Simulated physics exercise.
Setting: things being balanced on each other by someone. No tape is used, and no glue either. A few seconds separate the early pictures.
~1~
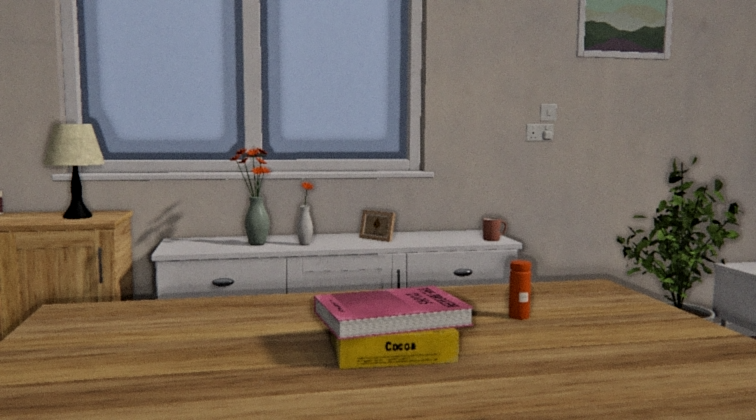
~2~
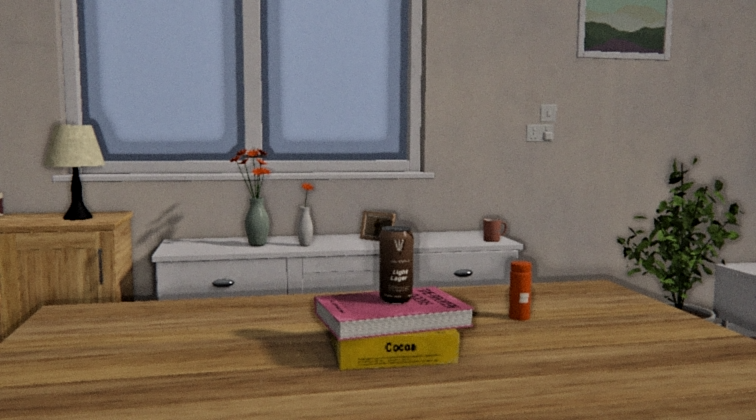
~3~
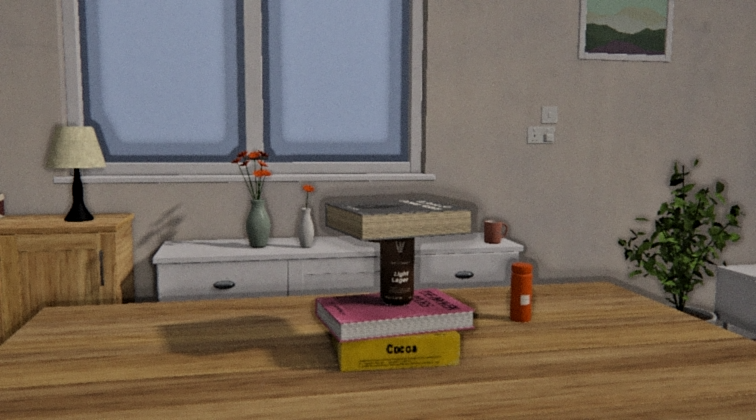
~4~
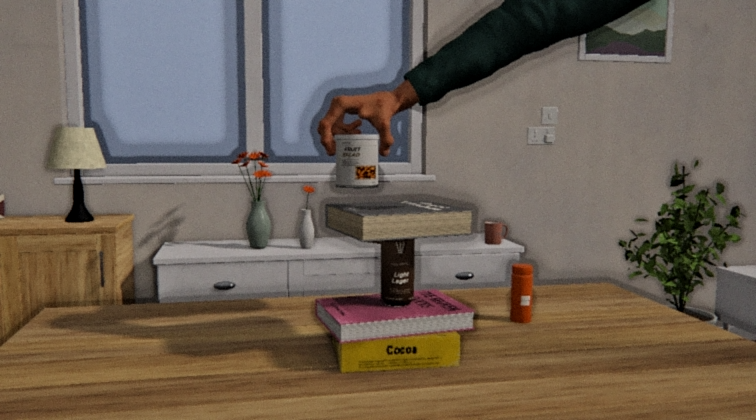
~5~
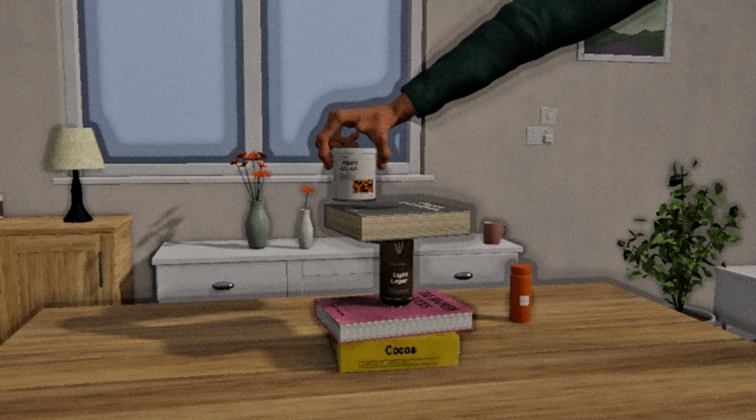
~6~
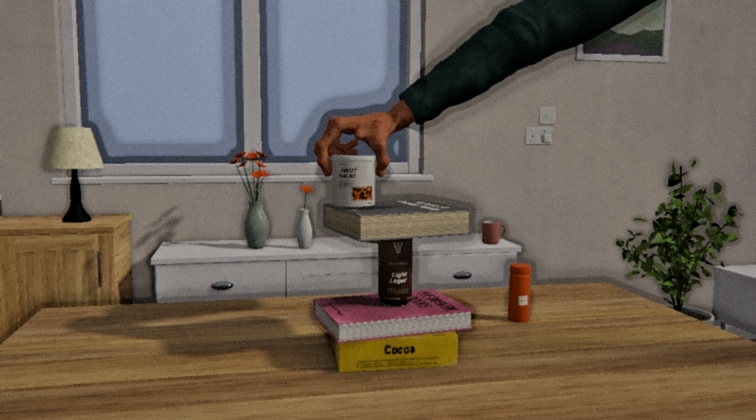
To begin with, a pink book lies on a yellow packet on a wooden table, an orange shaker to the right. A brown can appears upright on the book, then a thick grey book lies across the can. A hand reaches in from the right and lowers a white pot onto the top book's left side, still gripping it.
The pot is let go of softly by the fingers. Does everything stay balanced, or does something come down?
It stays intact.
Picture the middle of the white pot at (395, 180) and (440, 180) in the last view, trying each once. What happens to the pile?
Result of try one: The pile remains stable; result of try two: The pile remains stable.
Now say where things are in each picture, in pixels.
In the first picture, the last thing is not in view yet; orange shaker (520, 290).
In the second picture, the last thing is not in view yet.
In the third picture, the last thing is not in view yet; yellow packet (393, 339).
The fourth picture shows still above its spot; white pot (357, 161); brown can (397, 267).
The fifth picture shows still above its spot; white pot (354, 174); pink book (392, 314).
The sixth picture shows set down, still held; white pot (353, 182); orange shaker (519, 293).
Then, 0.20 s after the last picture, nothing has stirred.
Then, 0.40 s after the last picture, white pot resting near (353, 182).
At rest, all 6 in place. Seen from the same camera at the end, white pot near (353, 182). The pile stays up.
